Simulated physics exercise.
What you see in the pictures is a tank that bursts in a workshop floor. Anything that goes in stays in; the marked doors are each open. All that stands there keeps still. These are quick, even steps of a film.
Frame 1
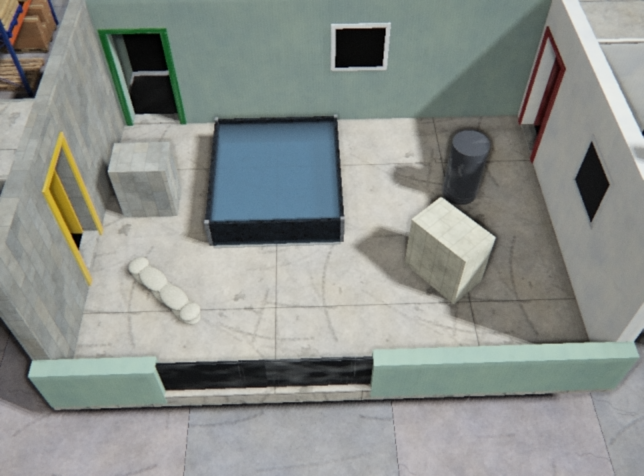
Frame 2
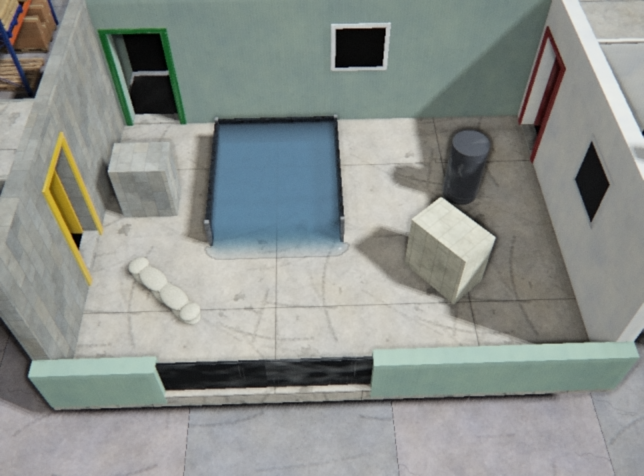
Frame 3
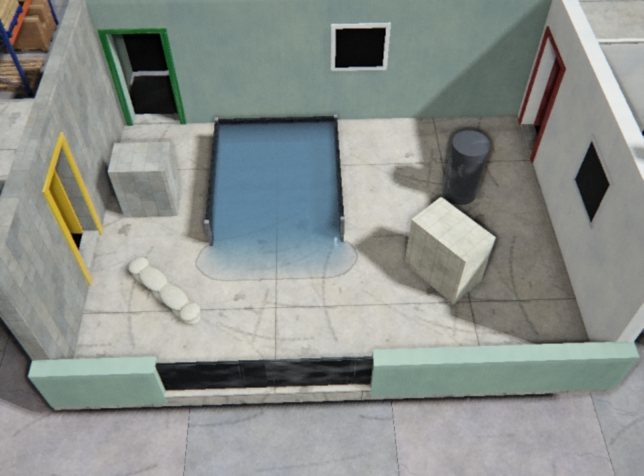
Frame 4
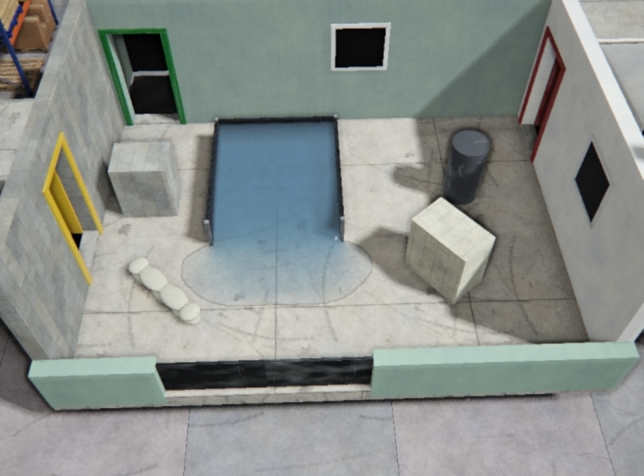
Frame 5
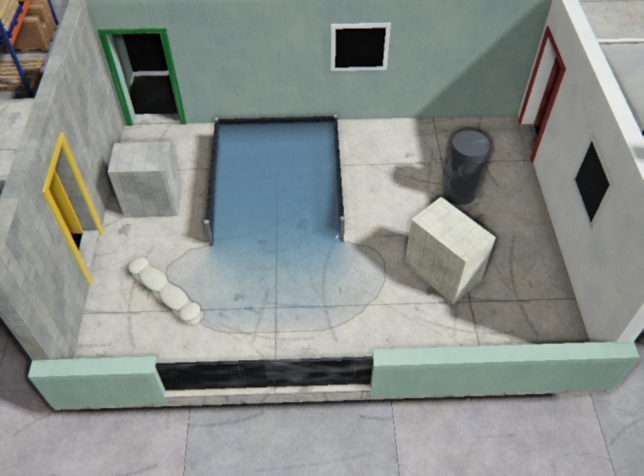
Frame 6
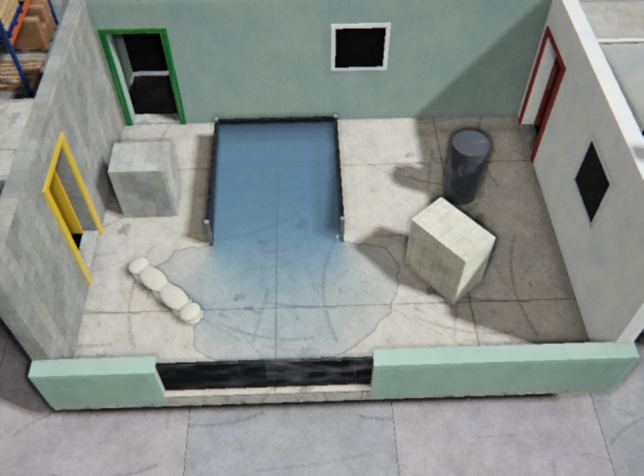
Blue water pours from the open front of a tank and spreads across the floor.
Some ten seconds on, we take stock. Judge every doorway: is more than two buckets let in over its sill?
At the end, the yellow door receives no more than two buckets, the red door receives more than two buckets, the green door receives more than two buckets.
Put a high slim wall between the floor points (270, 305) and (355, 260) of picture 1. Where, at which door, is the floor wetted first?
I'd go with the yellow-painted one.
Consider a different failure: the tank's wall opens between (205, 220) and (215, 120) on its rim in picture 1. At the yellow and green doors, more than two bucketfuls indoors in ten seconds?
In short: Yellow door takes more, green door passes that mark.
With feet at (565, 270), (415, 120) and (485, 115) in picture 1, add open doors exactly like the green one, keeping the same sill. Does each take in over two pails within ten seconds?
Lab note, doors in listed order: Over the limit, under the limit, over the limit.
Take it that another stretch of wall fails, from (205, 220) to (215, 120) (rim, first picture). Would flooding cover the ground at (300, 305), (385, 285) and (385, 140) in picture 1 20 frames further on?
Submerged, bone-dry, bone-dry.
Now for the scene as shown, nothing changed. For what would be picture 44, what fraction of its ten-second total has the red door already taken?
I get 0 per cent.
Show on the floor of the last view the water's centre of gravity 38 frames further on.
About (319, 267).
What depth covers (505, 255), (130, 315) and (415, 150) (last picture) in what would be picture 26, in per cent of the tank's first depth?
Estimated readings in sequence: 2, 6, 0 percent.
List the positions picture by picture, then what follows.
The first picture shows the open tank at (276, 170) is whole and still.
In the second picture, water pours out at (276, 234) and has run to (343, 248).
In the third picture, water pours out at (276, 236) and has run to (351, 259).
In the fourth picture, the front is at (190, 276), out from the gap at (276, 236).
In the fifth picture, the front is at (359, 306), out from the gap at (276, 237).
In the sixth picture, the front is at (337, 349), out from the gap at (276, 237).
A moment on, water covers 25 % of the floor; the yellow door not reached, the red door not reached, the green door not reached.
Next, water covers 35 % of the floor; the yellow door not reached, the red door not reached, the green door not reached.
Then, water covers 50 % of the floor; the yellow door wet at the sill, nothing in, the red door not reached, the green door not reached.
Later, water covers 85 % of the floor; the yellow door wet at the sill, nothing in, the red door wet at the sill, nothing in, the green door under two buckets in.
In the end, water covers 95 % of the floor; the yellow door wet at the sill, nothing in, the red door over two buckets in, the green door over two buckets in.
